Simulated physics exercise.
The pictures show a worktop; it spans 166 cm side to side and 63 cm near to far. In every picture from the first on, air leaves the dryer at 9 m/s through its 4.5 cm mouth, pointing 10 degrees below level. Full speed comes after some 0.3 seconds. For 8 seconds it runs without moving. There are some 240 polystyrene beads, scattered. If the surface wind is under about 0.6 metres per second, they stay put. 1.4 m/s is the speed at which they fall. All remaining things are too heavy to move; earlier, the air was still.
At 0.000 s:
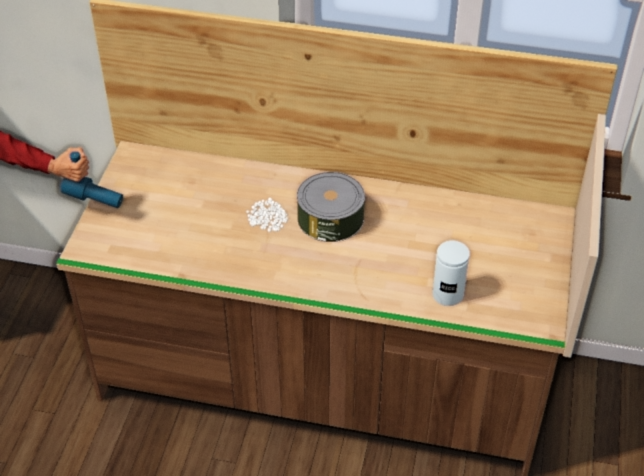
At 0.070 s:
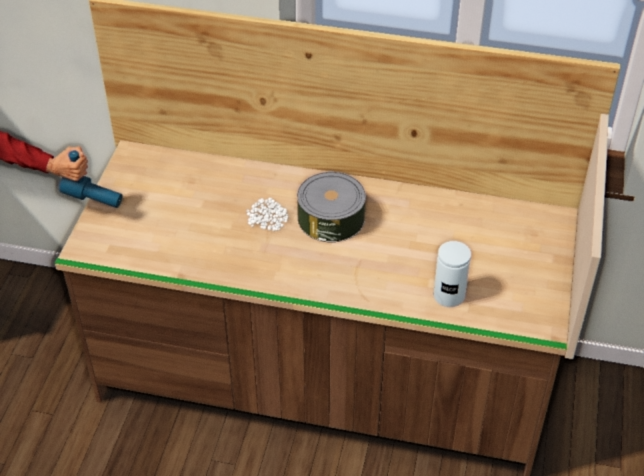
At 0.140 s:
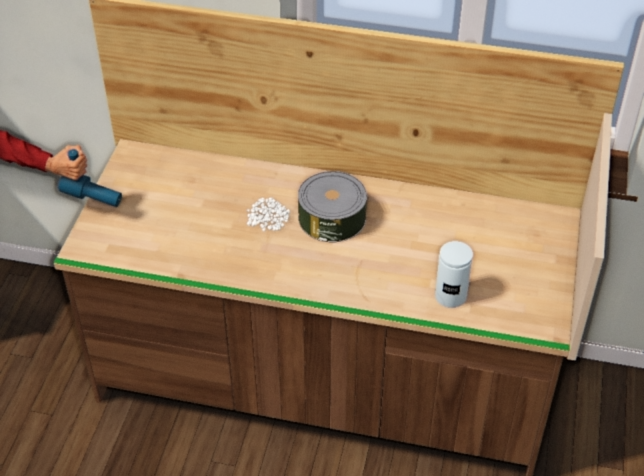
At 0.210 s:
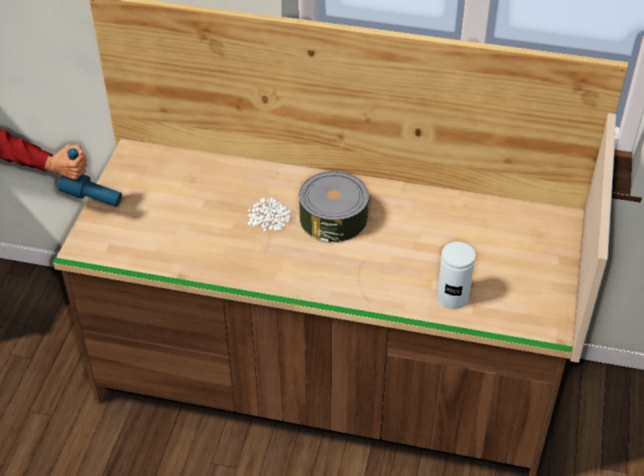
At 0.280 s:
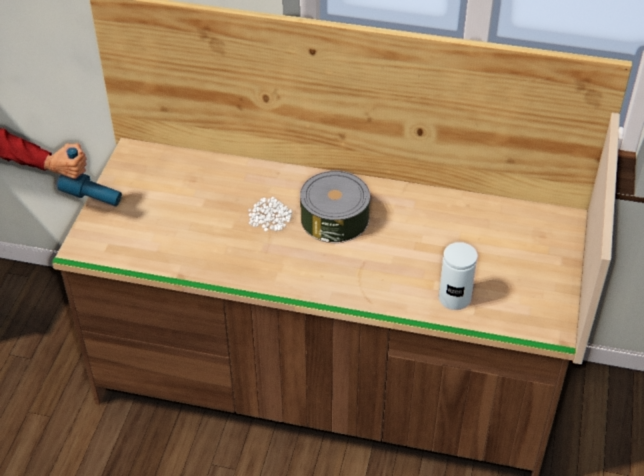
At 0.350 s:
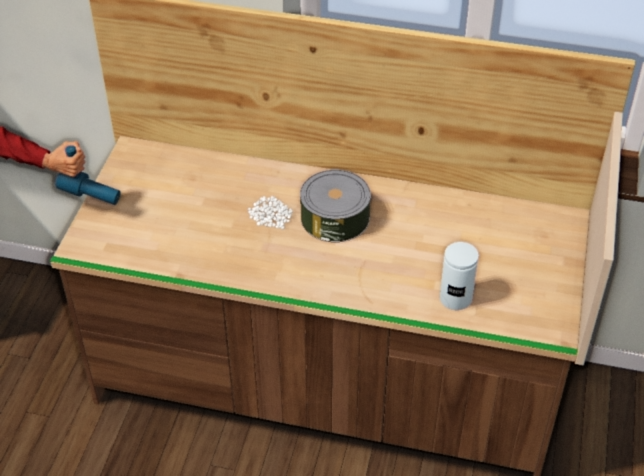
A blue dryer, held by a red-sleeved hand at the left of a wooden worktop, points at a small heap of white beads, which barely stirs beside a large tin, while a white jar stands still further right.
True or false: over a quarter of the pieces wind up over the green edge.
False.
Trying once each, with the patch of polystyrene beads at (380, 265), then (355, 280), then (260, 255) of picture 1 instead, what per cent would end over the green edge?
First try 40 %, second 90 %, third 80 %.
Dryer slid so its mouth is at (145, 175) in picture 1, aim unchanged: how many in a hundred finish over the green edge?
Some 50 %.
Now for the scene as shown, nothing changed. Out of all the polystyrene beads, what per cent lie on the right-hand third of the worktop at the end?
Something close to 4 % ends up there.
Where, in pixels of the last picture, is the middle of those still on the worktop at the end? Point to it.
Centre point: About (328, 172).
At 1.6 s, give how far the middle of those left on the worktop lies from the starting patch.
The middle is some 25 cm from where it began.
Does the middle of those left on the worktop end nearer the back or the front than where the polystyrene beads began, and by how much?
Toward the rear, roughly 25 cm.
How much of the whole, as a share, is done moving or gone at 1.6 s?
Estimated share: Near 30 %.
After 1.6 s, 0 % are over the green edge; the middle of those still in play is near (318, 173); 31 % have settled or left.
After 2.6 s, 0 % are over the green edge; the middle of those still in play is near (322, 170); 33 % have settled or left.
After 4.4 s, 0 % are over the green edge; the middle of those still in play is near (327, 172); 40 % have settled or left.
After 8.0 s, at the end, 0 % are over the green edge; the middle of those still in play is near (328, 172).
